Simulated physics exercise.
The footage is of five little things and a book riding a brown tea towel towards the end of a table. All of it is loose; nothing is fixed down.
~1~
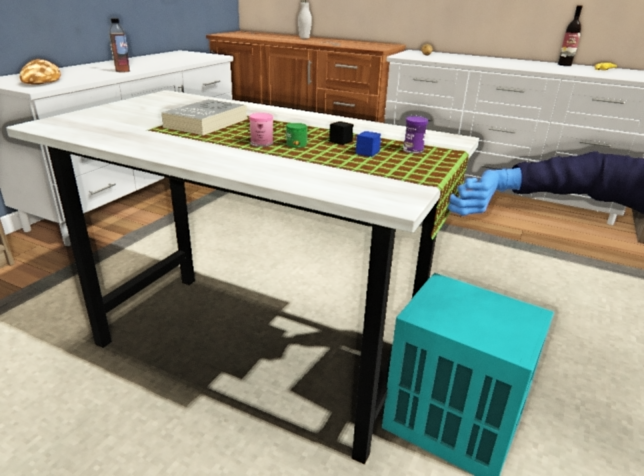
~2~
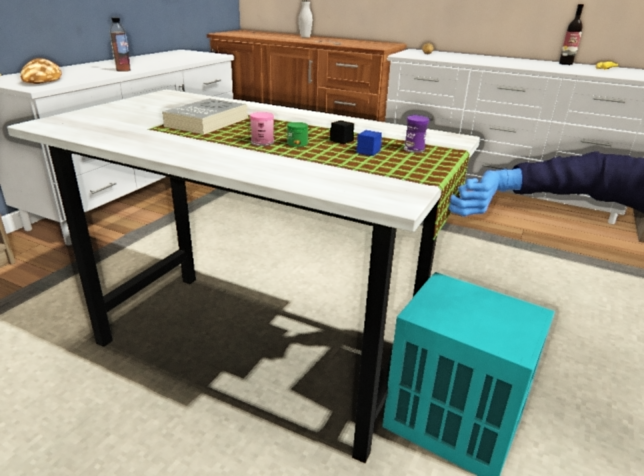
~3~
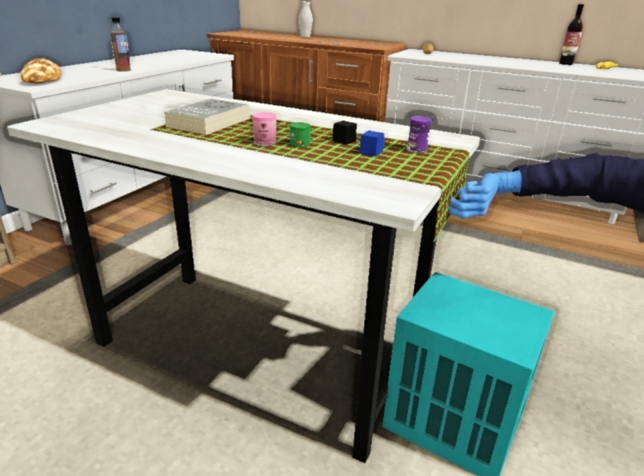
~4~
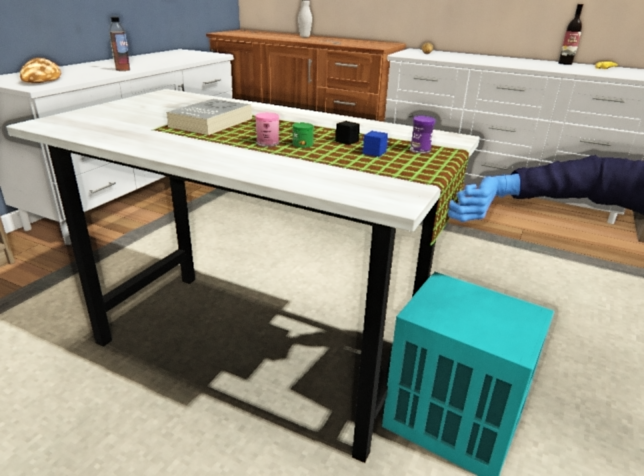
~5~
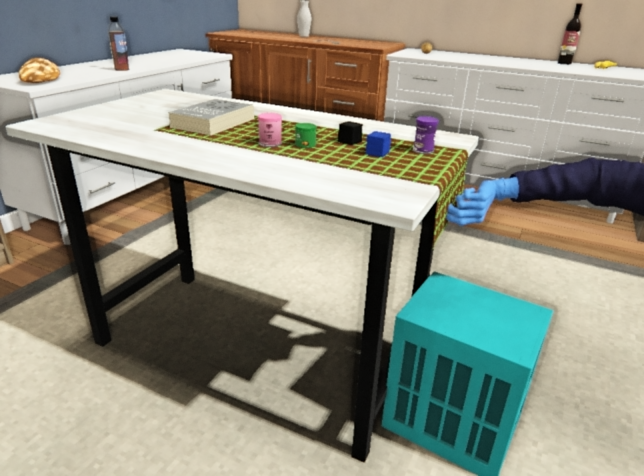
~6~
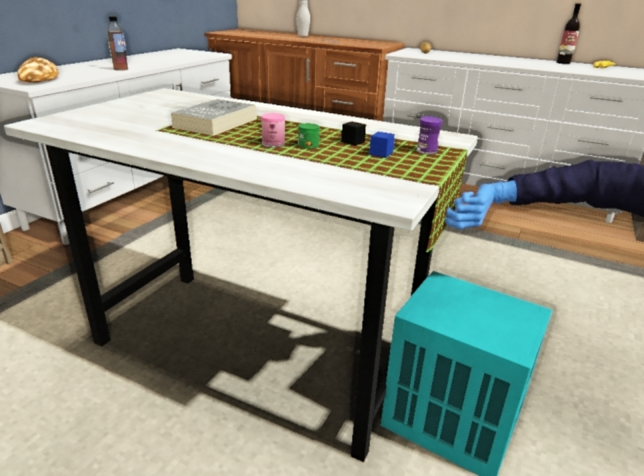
On a white table, a gloved hand slowly pulls a checked cloth carrying small objects right.
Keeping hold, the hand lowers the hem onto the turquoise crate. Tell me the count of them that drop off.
I predict that two objects will leave the top.
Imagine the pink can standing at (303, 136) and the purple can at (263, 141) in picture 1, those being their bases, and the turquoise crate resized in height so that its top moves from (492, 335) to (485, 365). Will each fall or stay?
Pink can: Safe; purple can: Safe.
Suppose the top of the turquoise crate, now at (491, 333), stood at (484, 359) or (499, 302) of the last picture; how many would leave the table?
Count: 3, then 1.
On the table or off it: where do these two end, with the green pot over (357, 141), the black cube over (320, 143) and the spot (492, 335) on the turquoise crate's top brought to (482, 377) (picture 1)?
Green pot: Off. Black cube: Off.
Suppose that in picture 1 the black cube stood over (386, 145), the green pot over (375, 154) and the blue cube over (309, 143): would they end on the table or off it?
As for the black cube, it leaves the top; the green pot, it leaves the top; the blue cube, it holds its spot.
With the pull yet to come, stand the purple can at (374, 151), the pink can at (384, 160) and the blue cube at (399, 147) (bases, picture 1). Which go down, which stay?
Note - purple can lost, pink can lost, blue cube lost.
Soon after, hem near (440, 268); purple can gone.
After that, hem on the crate; purple can and blue cube gone.
In the end, hem on the crate; purple can and blue cube gone. The table loses two.
